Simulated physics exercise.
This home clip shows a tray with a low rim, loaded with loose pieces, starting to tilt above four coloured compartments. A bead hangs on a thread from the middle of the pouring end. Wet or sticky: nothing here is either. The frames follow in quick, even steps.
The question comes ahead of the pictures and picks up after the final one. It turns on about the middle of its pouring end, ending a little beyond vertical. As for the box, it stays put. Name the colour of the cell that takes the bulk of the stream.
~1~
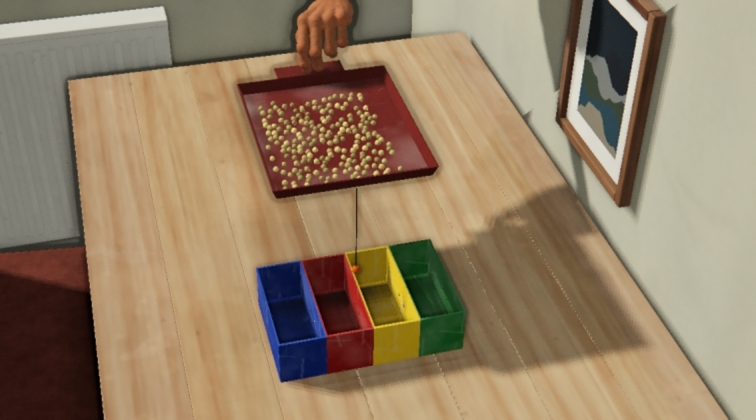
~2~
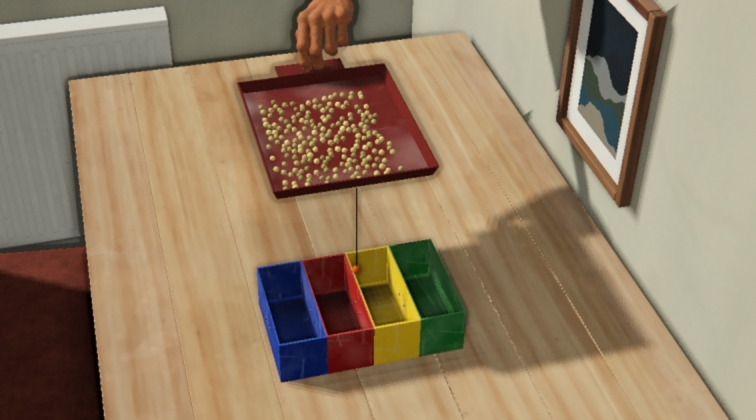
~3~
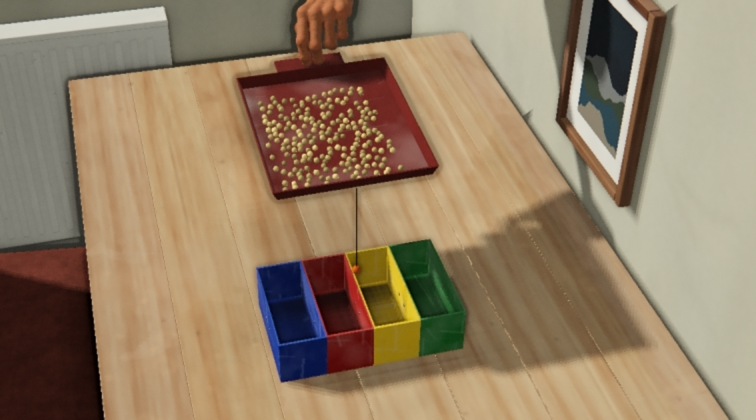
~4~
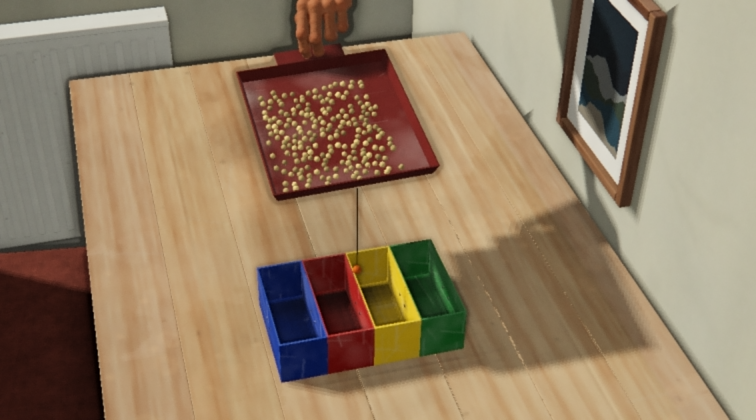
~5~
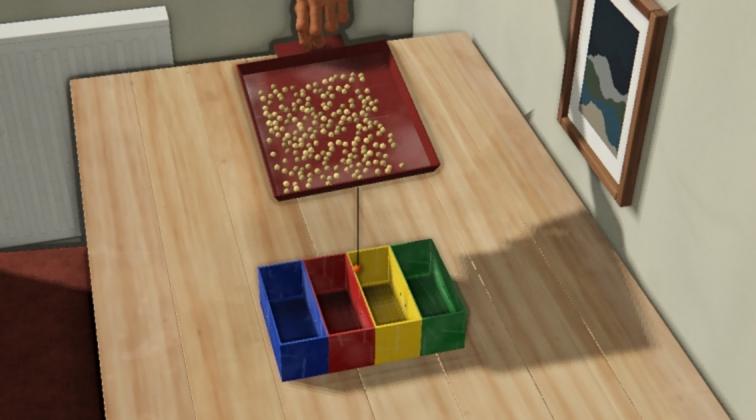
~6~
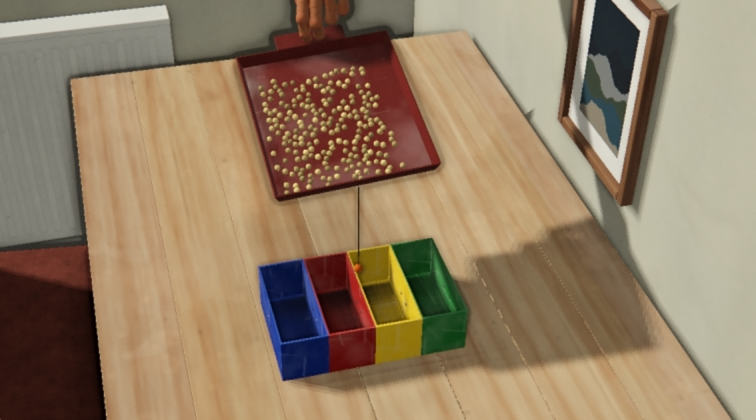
Blue.
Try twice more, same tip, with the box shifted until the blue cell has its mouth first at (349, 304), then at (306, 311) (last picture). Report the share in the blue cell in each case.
Some 20 percent in the first case, 60 percent in the second.
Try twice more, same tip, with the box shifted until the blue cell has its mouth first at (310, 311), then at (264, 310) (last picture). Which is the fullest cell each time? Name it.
In turn: That blue cell; the red one.
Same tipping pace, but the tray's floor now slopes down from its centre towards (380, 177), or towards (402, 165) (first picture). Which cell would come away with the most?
Try 1 - that green cell / try 2 - the cell in green.
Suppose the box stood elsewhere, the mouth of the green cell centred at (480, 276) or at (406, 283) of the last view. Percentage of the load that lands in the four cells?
First 20 %, then 100 %.
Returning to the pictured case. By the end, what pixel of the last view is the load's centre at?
(306, 344).
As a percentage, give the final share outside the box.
About 10 per cent.
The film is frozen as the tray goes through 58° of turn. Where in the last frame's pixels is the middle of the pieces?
In the last view the centre sits at roughly (316, 181).
Shortly afterwards, tray tipped steeply; all but a few on the tray; only a few in the blue cell; only a few in the red cell; only a few falling or outside the box.
Next, tray tipped right over; only a few on the tray; near two thirds in the blue cell; near a quarter in the red cell; only a few in the yellow cell; a little falling or outside the box.
Some moments later, tray tipped past a quarter turn; near two thirds in the blue cell; near a quarter in the red cell; only a few in the yellow cell; a little falling or outside the box.
In the end, tray tipped past a quarter turn; near two thirds in the blue cell; near a quarter in the red cell; only a few in the yellow cell; none at all in the green cell; a little outside the box.
